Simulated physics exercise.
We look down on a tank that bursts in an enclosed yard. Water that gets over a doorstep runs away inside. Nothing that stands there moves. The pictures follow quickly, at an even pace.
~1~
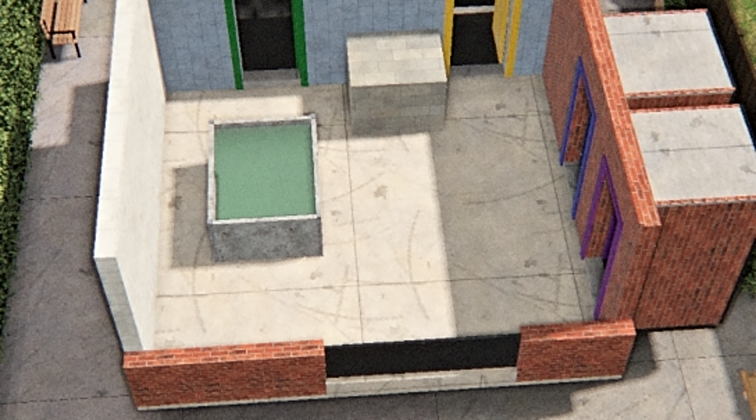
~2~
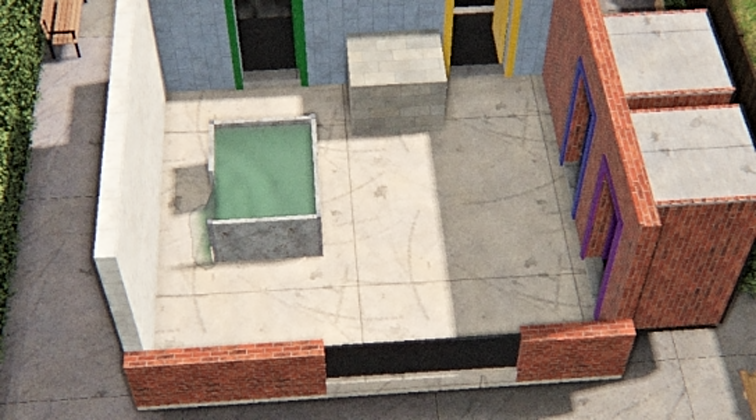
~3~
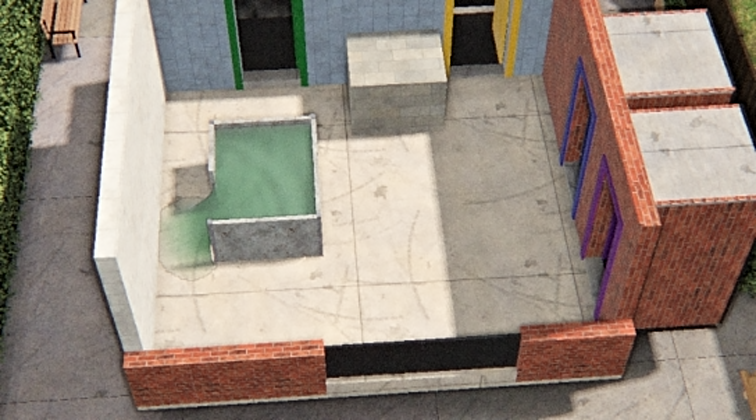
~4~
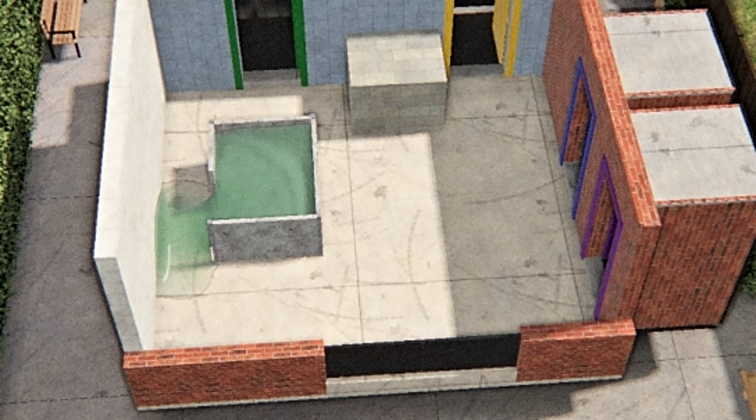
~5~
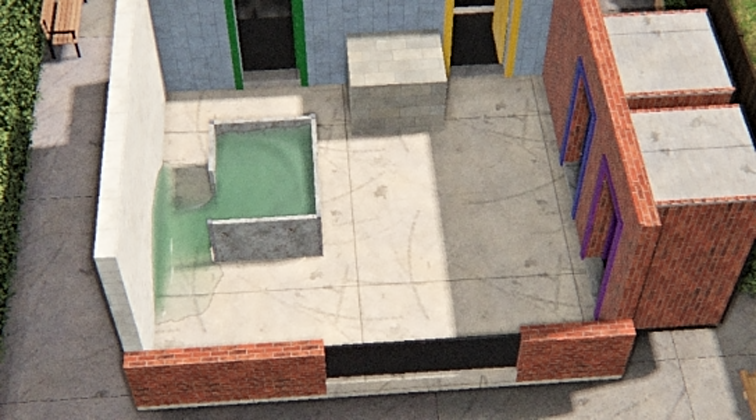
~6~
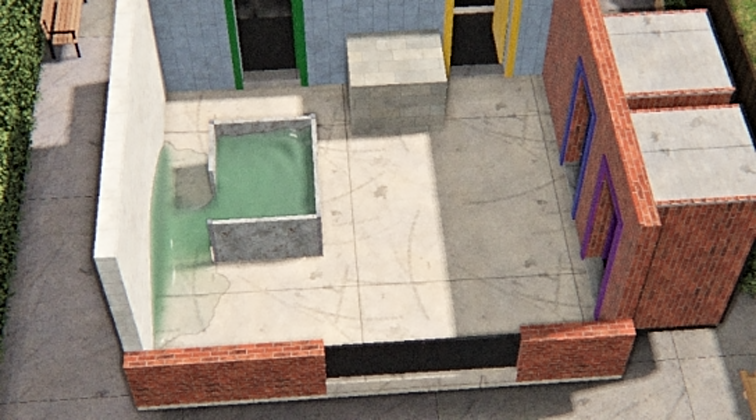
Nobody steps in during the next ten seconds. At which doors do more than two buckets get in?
The green door admits no more than that; the purple door lets in a lot; the blue door admits no more than that; the yellow door lets in a lot.
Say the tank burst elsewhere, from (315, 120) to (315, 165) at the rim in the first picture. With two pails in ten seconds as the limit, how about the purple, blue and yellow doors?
One by one: Purple goes over, blue floods, yellow goes over.
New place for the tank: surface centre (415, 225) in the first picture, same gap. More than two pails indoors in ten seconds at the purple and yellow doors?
My reading: The purple one keeps below it; the yellow one holds.
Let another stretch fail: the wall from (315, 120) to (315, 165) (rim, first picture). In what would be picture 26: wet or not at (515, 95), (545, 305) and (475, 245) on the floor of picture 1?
In turn: Flooded, covered, flooded.
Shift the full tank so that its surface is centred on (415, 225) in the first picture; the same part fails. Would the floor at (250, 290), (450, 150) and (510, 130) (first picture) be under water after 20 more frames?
As listed: Awash, dry, not flooded.
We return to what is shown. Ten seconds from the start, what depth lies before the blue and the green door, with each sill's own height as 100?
About 70 and 50 per cent.
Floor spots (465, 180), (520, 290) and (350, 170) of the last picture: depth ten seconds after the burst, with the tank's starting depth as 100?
Roughly 6, 12 and 4 per cent, in turn.
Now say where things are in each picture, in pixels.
In the first picture, the tank at (264, 172) is whole and still.
In the second picture, water pours out at (217, 220) and has run to (211, 266).
In the third picture, the front is at (161, 221), out from the gap at (217, 223).
In the fourth picture, the front is at (158, 290), out from the gap at (218, 224).
In the fifth picture, the front is at (156, 320), out from the gap at (218, 224).
In the sixth picture, water pours out at (218, 224) and has run to (155, 346).
A moment on, water covers 20 % of the floor; the green door not reached, the purple door not reached, the blue door not reached, the yellow door not reached.
Next, water covers 35 % of the floor; the green door under two buckets in, the purple door not reached, the blue door not reached, the yellow door not reached.
Then, water covers 70 % of the floor; the green door under two buckets in, the purple door under two buckets in, the blue door not reached, the yellow door not reached.
Later, water covers 85 % of the floor; the green door under two buckets in, the purple door over two buckets in, the blue door under two buckets in, the yellow door not reached.
In the end, water covers 100 % of the floor; the green door under two buckets in, the purple door far over two buckets in, the blue door under two buckets in, the yellow door over two buckets in.
